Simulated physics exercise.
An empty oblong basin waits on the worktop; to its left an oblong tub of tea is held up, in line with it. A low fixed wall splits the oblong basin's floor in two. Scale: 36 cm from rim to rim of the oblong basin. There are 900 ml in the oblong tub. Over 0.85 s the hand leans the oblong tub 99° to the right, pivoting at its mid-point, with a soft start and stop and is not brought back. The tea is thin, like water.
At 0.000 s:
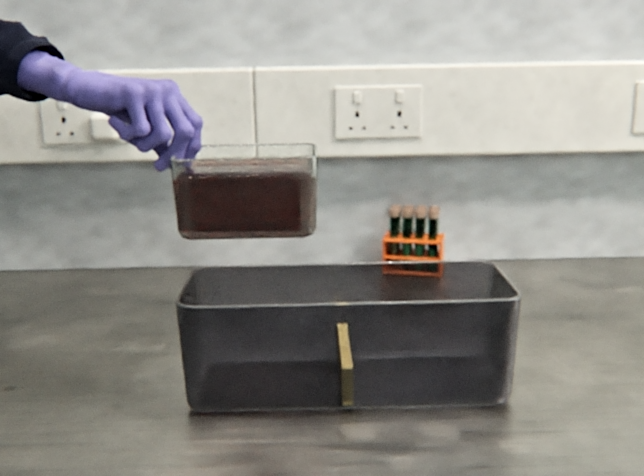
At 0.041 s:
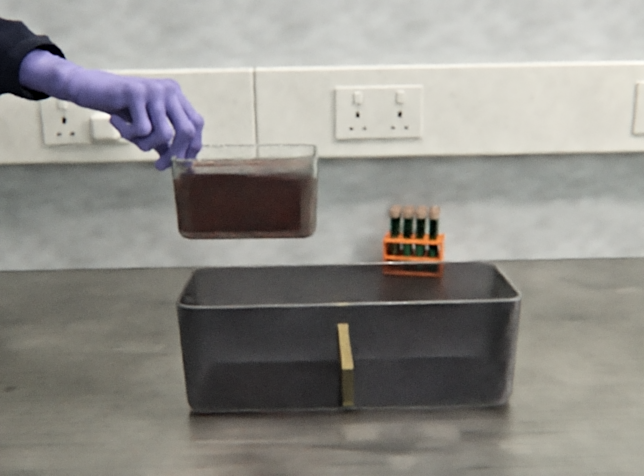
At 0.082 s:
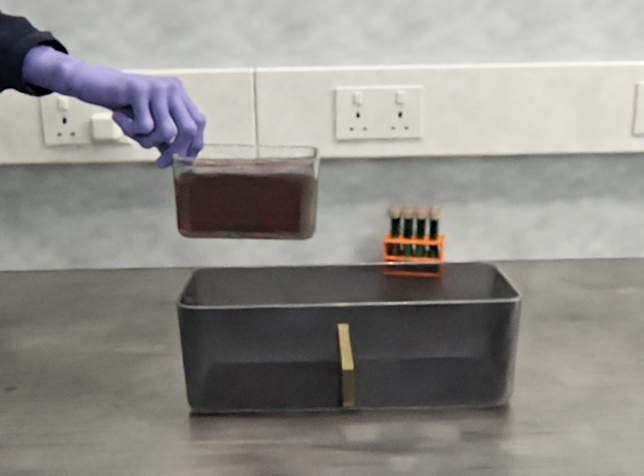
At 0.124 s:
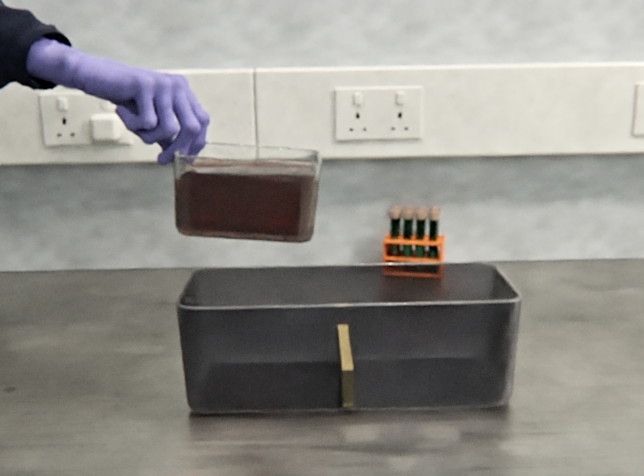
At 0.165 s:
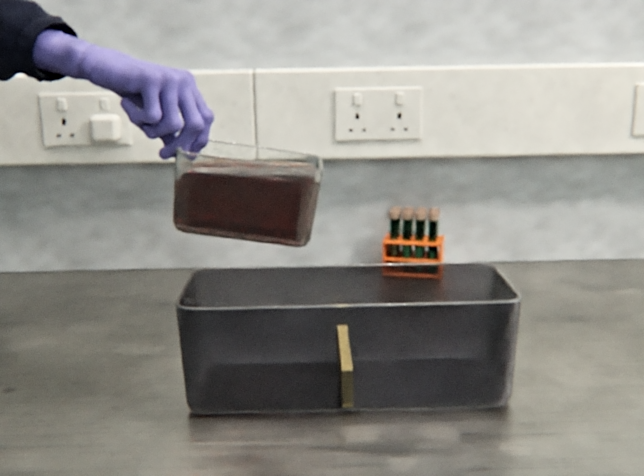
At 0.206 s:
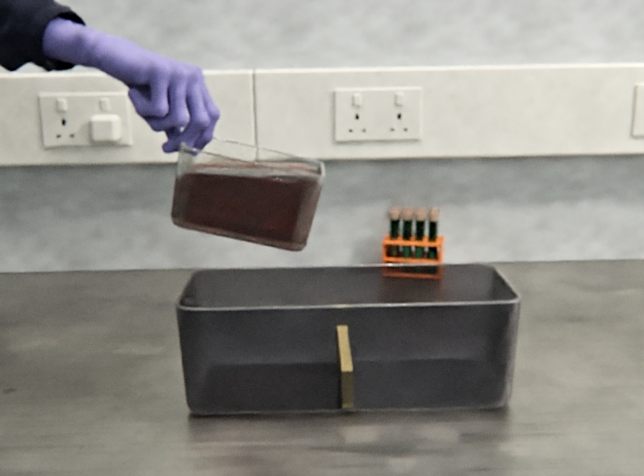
A gloved hand slowly tilts an oblong tub of brown liquid slightly to the right.
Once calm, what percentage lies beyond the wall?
Roughly 65 per cent is past the wall.
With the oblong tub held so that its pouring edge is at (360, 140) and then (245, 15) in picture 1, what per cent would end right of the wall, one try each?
In turn about 85 and 50 per cent.
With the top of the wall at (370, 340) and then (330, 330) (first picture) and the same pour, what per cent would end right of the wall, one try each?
In turn about 55 and 85 per cent.
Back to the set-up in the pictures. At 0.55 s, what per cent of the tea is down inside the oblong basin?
Near 14 in a hundred.
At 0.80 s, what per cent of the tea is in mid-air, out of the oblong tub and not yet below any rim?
Some 5 per cent.
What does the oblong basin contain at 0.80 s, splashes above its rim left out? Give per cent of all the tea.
About 80 per cent.
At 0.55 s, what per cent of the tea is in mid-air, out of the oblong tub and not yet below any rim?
Near 32 in a hundred.
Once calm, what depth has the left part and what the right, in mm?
Some 14 mm on the left and 26 mm on the right.
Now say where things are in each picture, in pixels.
It leans 0°; its right rim is at (316, 152); the tea meets the walls at (182, 168) and (314, 166); the oblong basin's rim runs from (185, 287) to (506, 280); the wall's top is at (344, 345), in the first picture.
It leans 1°; its right rim is at (317, 153); the tea meets the walls at (183, 168) and (314, 166), in the second picture.
It leans 2°; its right rim is at (318, 155); the tea meets the walls at (184, 168) and (315, 168), in the third picture.
It leans 5°; its right rim is at (319, 160); the tea meets the walls at (185, 168) and (316, 169), in the fourth picture.
It leans 9°; its right rim is at (321, 165); the tea meets the walls at (185, 169) and (317, 170), in the fifth picture.
It leans 14°; its right rim is at (323, 171); the tea meets the walls at (186, 170) and (320, 171), in the sixth picture.
Then, 0.55 s in, the tilt is 71° and 53 per cent is still to pour, 0 is left of the wall and 14 right of it.
Then, 0.80 s in, the tilt is 98° and 12 per cent is still to pour, 12 is left of the wall and 69 right of it.
Then, 1.06 s in, the tilt is 99° and 2 per cent is still to pour, 23 is left of the wall and 70 right of it.
Then, 1.35 s in, the tilt is 99° and 0 per cent is still to pour, 30 is left of the wall and 66 right of it.
Finally, 31 per cent lies left of the wall, 65 right of it and 4 outside.
